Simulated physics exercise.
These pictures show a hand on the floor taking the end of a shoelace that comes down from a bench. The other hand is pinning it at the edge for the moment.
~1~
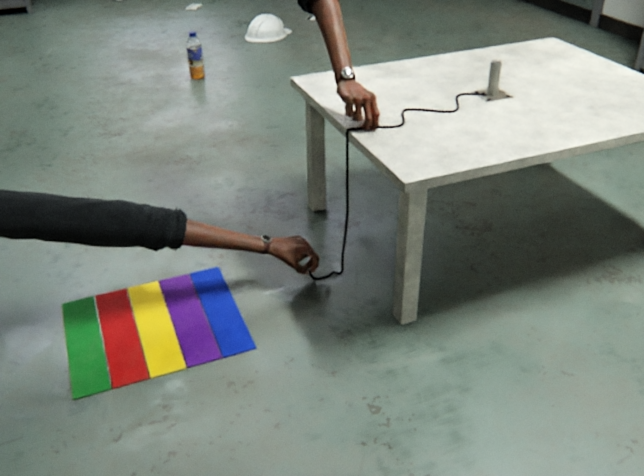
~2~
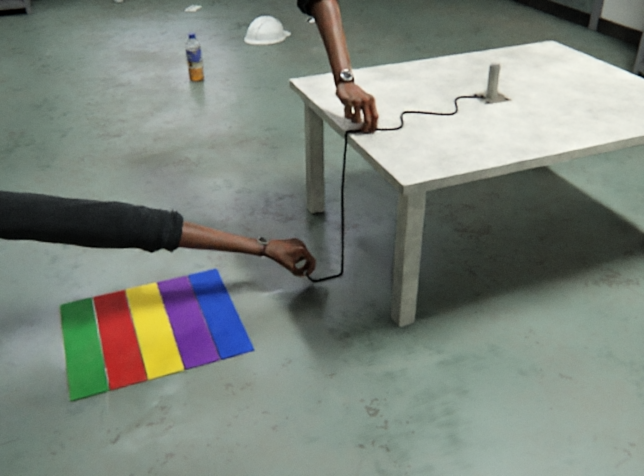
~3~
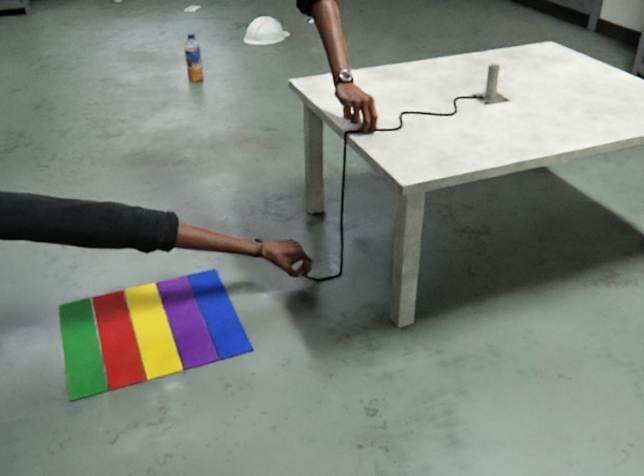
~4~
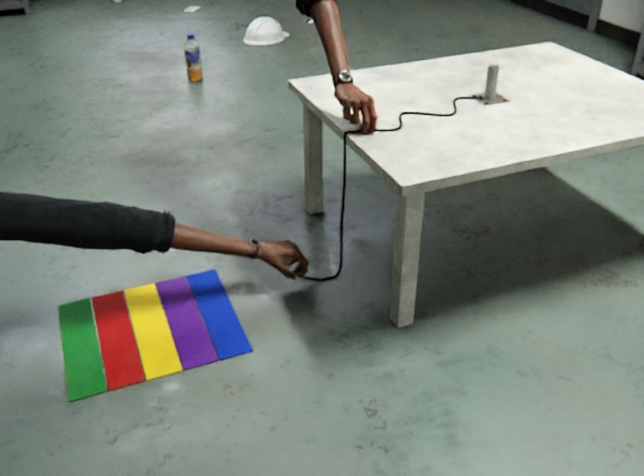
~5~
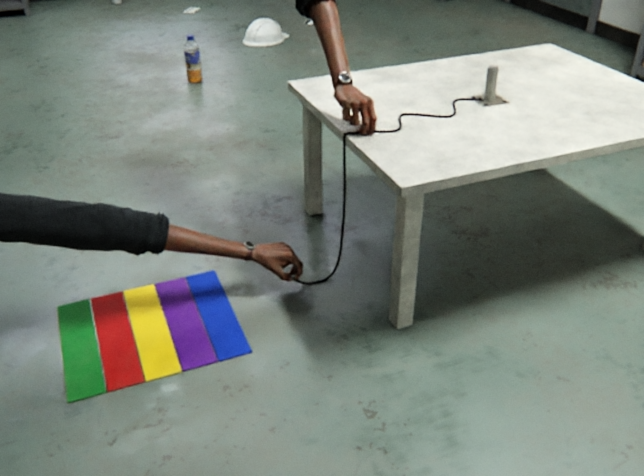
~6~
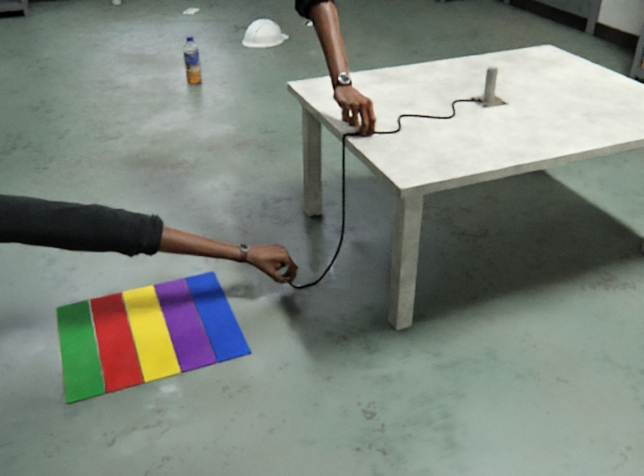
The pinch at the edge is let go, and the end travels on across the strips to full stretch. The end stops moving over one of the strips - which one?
The yellow strip.
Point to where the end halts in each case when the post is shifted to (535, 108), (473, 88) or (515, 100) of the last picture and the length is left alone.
Approximate pixels in order: (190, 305), (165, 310), (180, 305).
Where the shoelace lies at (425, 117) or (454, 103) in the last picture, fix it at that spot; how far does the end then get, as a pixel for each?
Try by try: (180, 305), (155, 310).
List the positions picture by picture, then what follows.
End (309, 271); blue (233, 336); purple (199, 345); yellow (163, 355); red (127, 365); green (89, 375), in the first frame.
End (306, 273); shoelace through (457, 98) (432, 114) (397, 128) (345, 151) (343, 210) (343, 263), in the second frame.
End (302, 274), in the third frame.
End (298, 275); shoelace through (456, 99) (431, 115) (396, 129) (345, 151) (343, 211) (341, 264), in the fourth frame.
End (293, 278), in the fifth frame.
End (287, 280); shoelace through (455, 102) (429, 117) (395, 132) (344, 154) (344, 213) (330, 266), in the sixth frame.
Soon after, end near (198, 302); over blue.
After that, end near (166, 309); over purple.
At the stop, end near (146, 314); over yellow. The yellow one.
